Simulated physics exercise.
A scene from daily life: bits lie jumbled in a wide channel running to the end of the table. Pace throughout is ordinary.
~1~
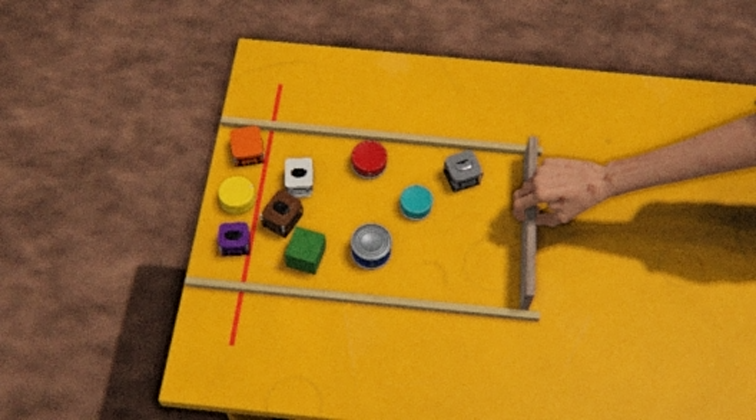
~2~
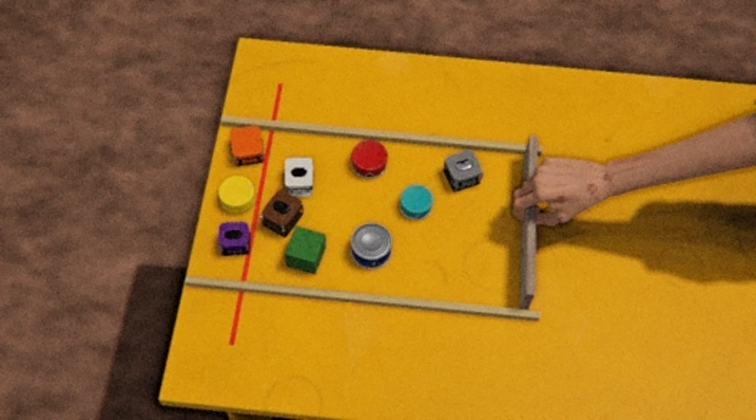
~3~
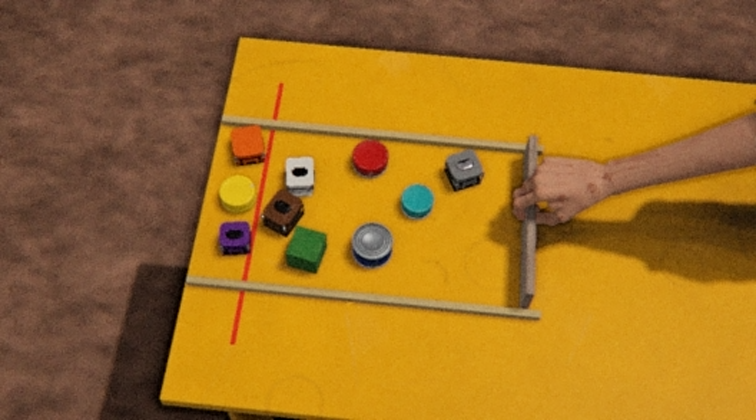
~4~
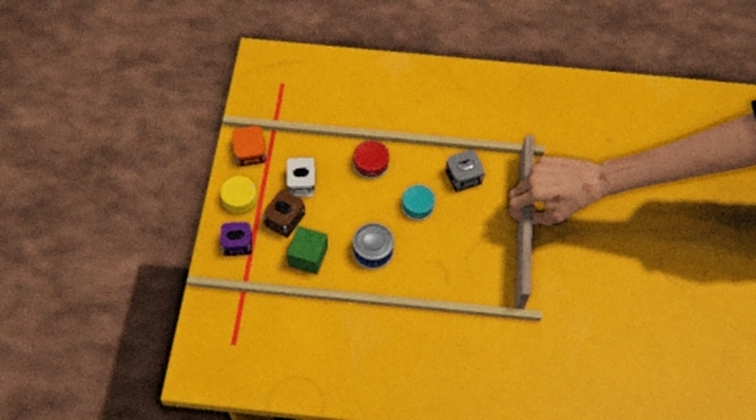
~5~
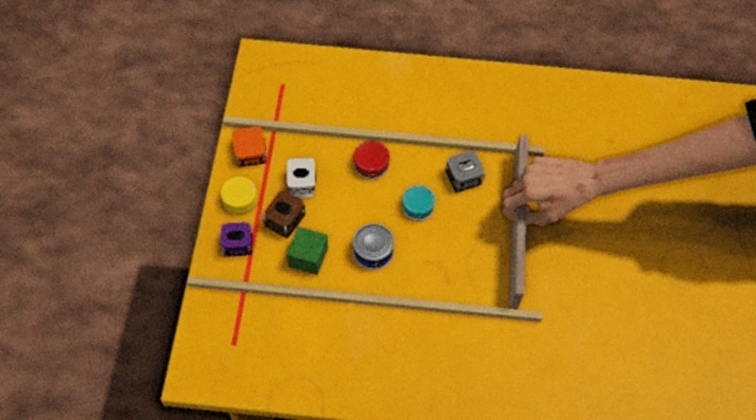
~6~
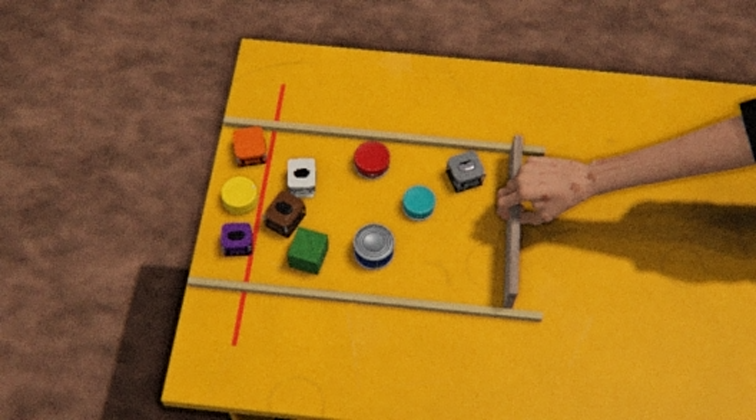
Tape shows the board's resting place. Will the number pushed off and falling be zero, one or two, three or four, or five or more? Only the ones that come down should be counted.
The edge claims one or two.
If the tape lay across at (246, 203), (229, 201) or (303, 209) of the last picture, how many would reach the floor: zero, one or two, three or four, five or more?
In turn: At least five, 5 or more, none at all.
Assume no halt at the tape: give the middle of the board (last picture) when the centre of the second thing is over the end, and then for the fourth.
At (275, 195) for the second, at (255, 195) for the fourth.
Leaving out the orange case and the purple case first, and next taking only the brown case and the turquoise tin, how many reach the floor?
The first try gives 1, the second gives 1.
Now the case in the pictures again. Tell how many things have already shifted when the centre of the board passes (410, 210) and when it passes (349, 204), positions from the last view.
Moved so far: 3, then 6.
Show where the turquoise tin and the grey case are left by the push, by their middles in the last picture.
In the last picture, roughly (248, 183) and (255, 146).
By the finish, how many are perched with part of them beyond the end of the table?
4.
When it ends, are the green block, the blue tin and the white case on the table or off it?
So: The green block remains in place, the blue tin remains in place, the white case remains in place.
Soon after, none off yet; yellow lid at rest near (240, 196); orange case at rest near (250, 147); purple case at rest near (237, 240).
After that, none off yet; yellow lid displaced a little near (231, 191); orange case displaced about its own width near (227, 146); purple case moving near (230, 240).
In the end, the number that fall off is one or two; gone, orange case and yellow lid.
